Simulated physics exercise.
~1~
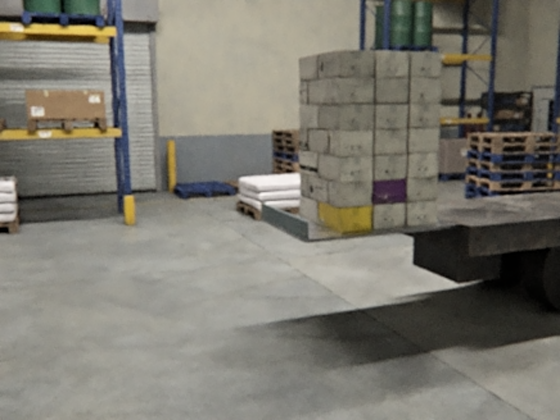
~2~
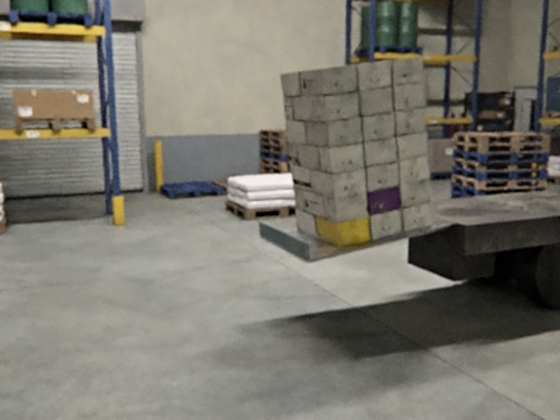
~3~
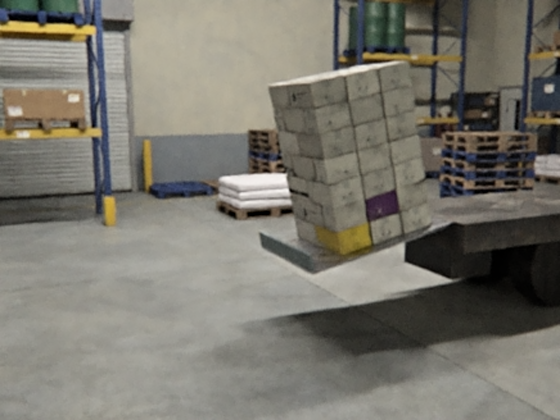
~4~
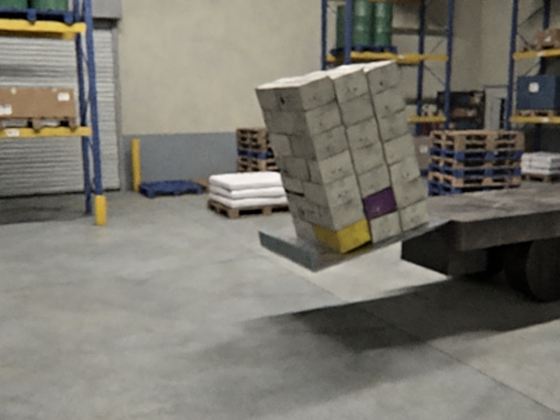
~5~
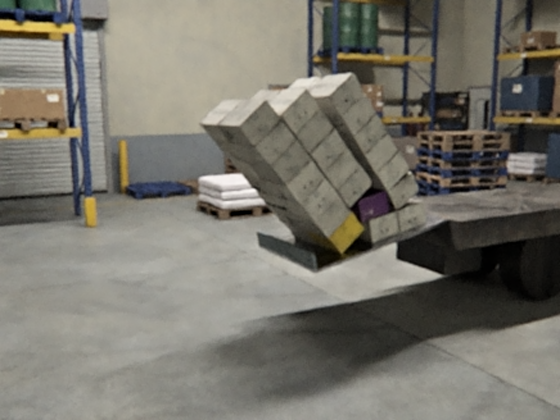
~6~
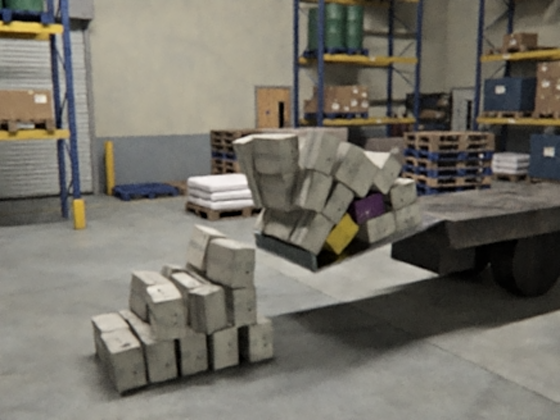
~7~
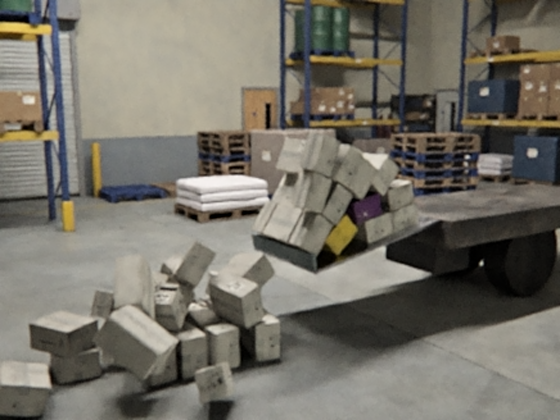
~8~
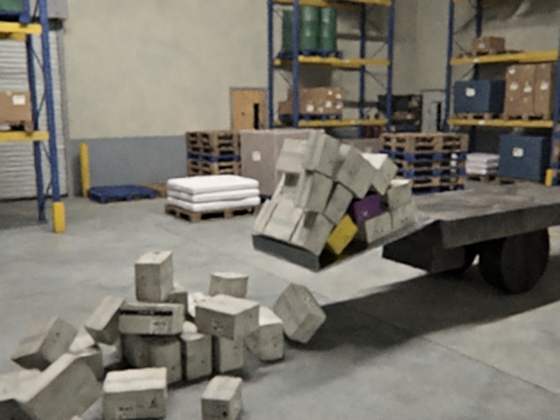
In a warehouse, a platform tilts and stacked parcels topple left, many tumbling onto the floor.
